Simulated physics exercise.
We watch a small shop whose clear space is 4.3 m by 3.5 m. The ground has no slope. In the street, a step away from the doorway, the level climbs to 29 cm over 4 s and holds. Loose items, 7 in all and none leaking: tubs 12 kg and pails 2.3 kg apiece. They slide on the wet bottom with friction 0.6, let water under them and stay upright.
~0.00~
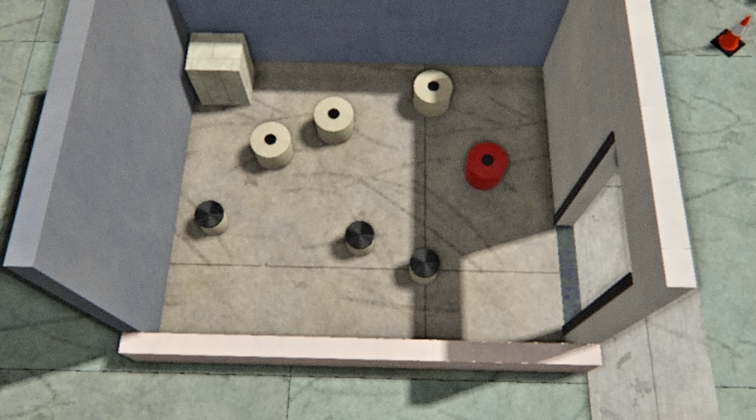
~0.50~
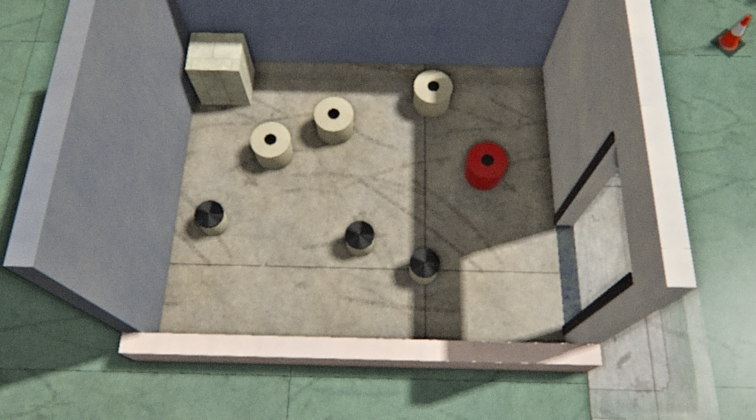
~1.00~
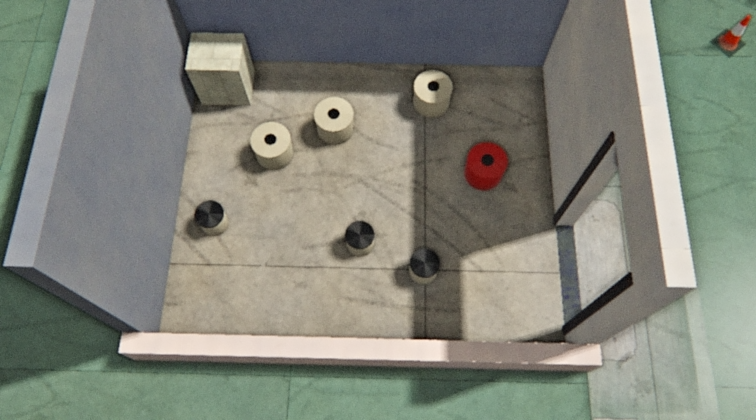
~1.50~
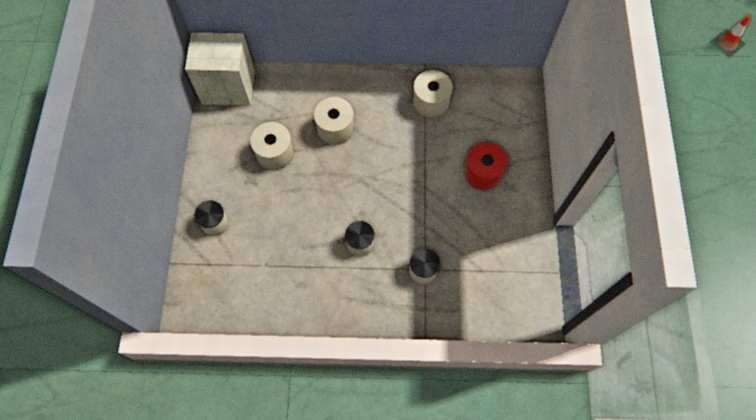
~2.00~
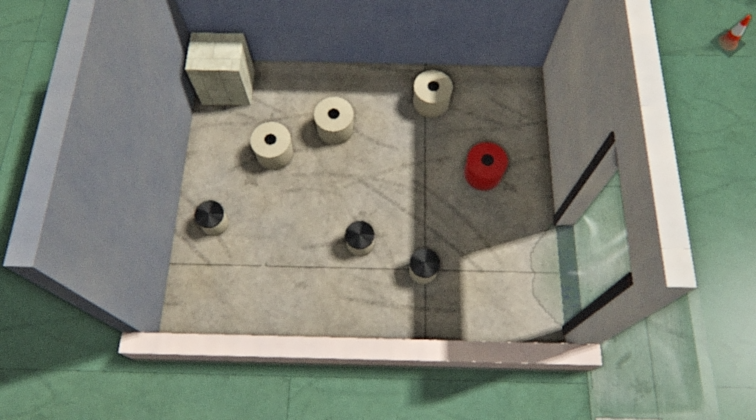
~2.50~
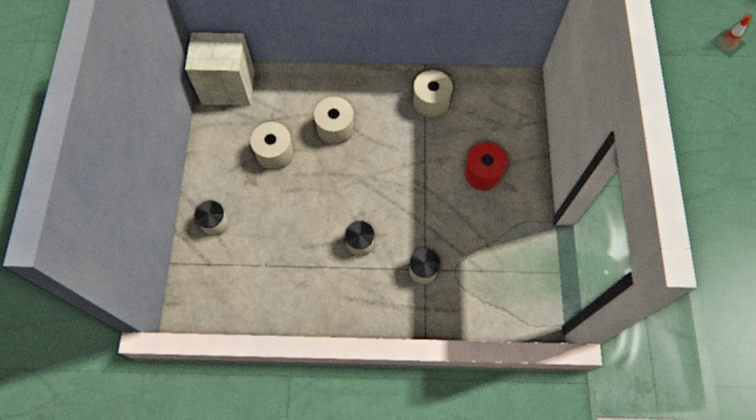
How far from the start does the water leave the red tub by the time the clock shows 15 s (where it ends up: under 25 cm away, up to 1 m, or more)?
The red tub gets carried off.
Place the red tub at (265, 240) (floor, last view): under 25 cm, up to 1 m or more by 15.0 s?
It gets carried off.
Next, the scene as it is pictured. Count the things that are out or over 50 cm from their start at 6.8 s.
I count 3.
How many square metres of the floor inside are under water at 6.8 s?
Roughly 14 m2.
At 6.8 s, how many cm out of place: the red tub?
About 0 cm.
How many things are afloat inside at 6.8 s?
At that moment 4.
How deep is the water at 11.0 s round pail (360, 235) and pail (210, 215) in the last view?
Roughly 10 and 16 cm.
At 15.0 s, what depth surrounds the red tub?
Roughly 22 cm.
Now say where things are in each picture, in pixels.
The first picture shows the red tub at (488, 160), on the bottom; water covers 0.0 m2; 0 of 7 have shifted.
The second picture shows the red tub at (488, 160), on the bottom; 0.0 m2 under water; 0 of 7 have shifted.
The third picture shows the red tub at (488, 160), on the bottom; water covers 0.0 m2; 0 of 7 have shifted.
The fourth picture shows the red tub at (488, 160), on the bottom; 0.0 m2 under water; 0 of 7 have shifted.
The fifth picture shows the red tub at (488, 160) rests on the ground; water covers 0.2 m2; 0 of 7 have shifted.
The sixth picture shows the red tub at (488, 160), on the bottom; water covers 0.9 m2; 0 of 7 have shifted.
After 3.5 s the red tub is near (488, 160), 0.0 m from its start, aground; 0 afloat.
After 6.8 s the red tub is near (488, 160), 0.0 m from its start, aground; 4 afloat.
After 11.0 s the red tub is near (531, 182), 0.5 m from its start, afloat; 7 afloat.
After 15.0 s the red tub is near (179, 239), 3.4 m from its start, afloat; 7 afloat.
